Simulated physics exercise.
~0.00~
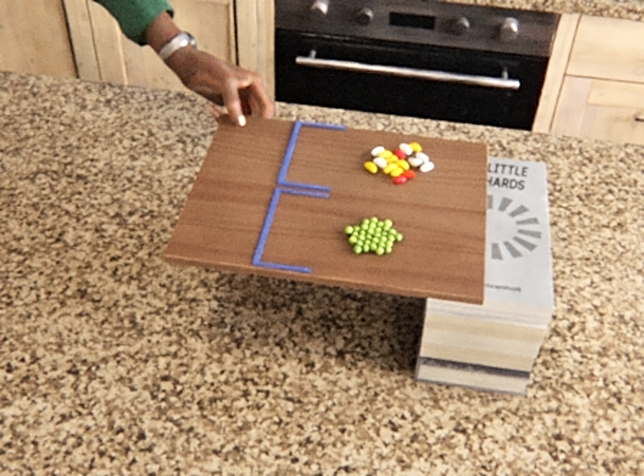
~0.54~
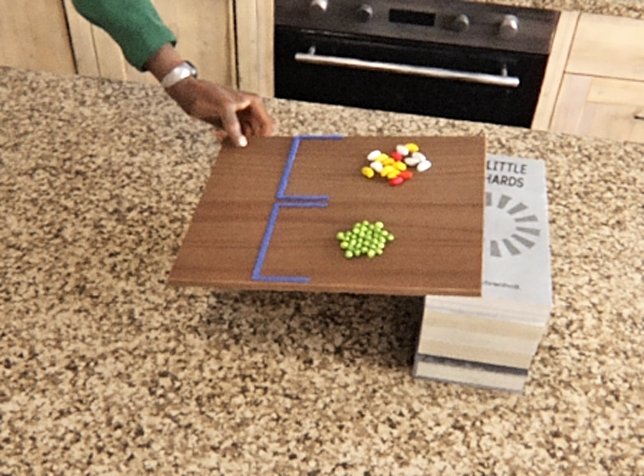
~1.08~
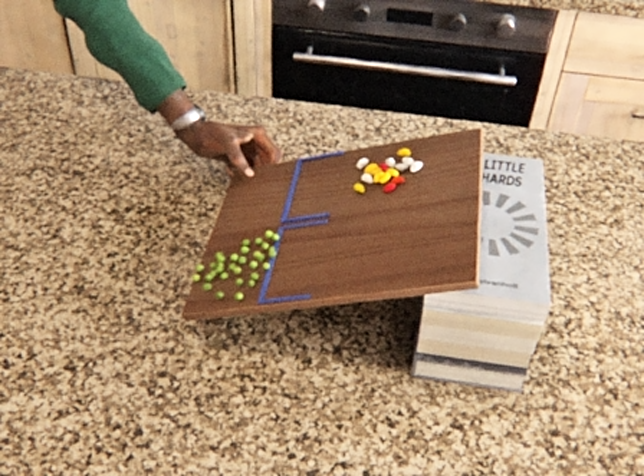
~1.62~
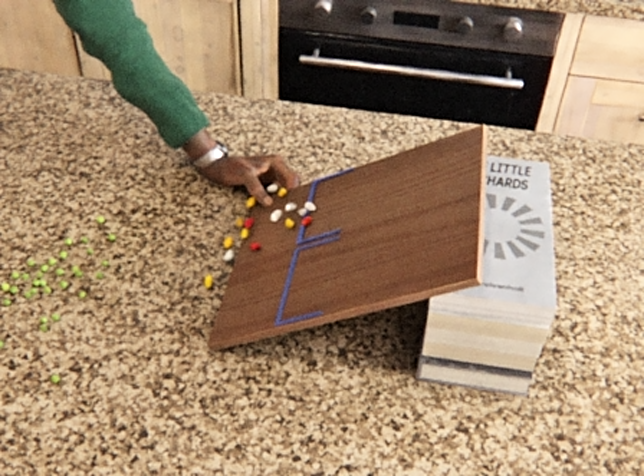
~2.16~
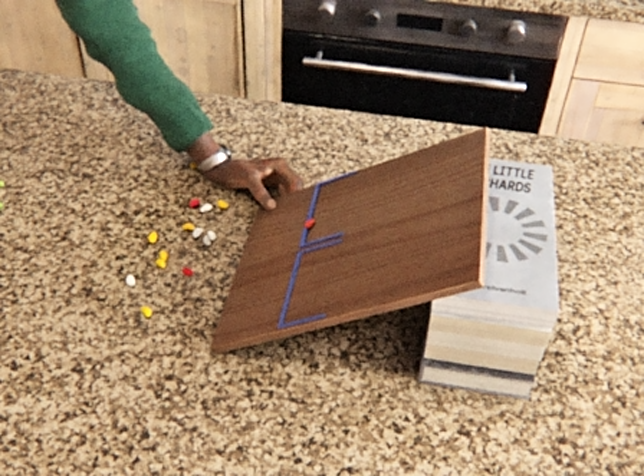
A hand lowers a wooden board until green balls, then nearly all colourful pieces, leave it.
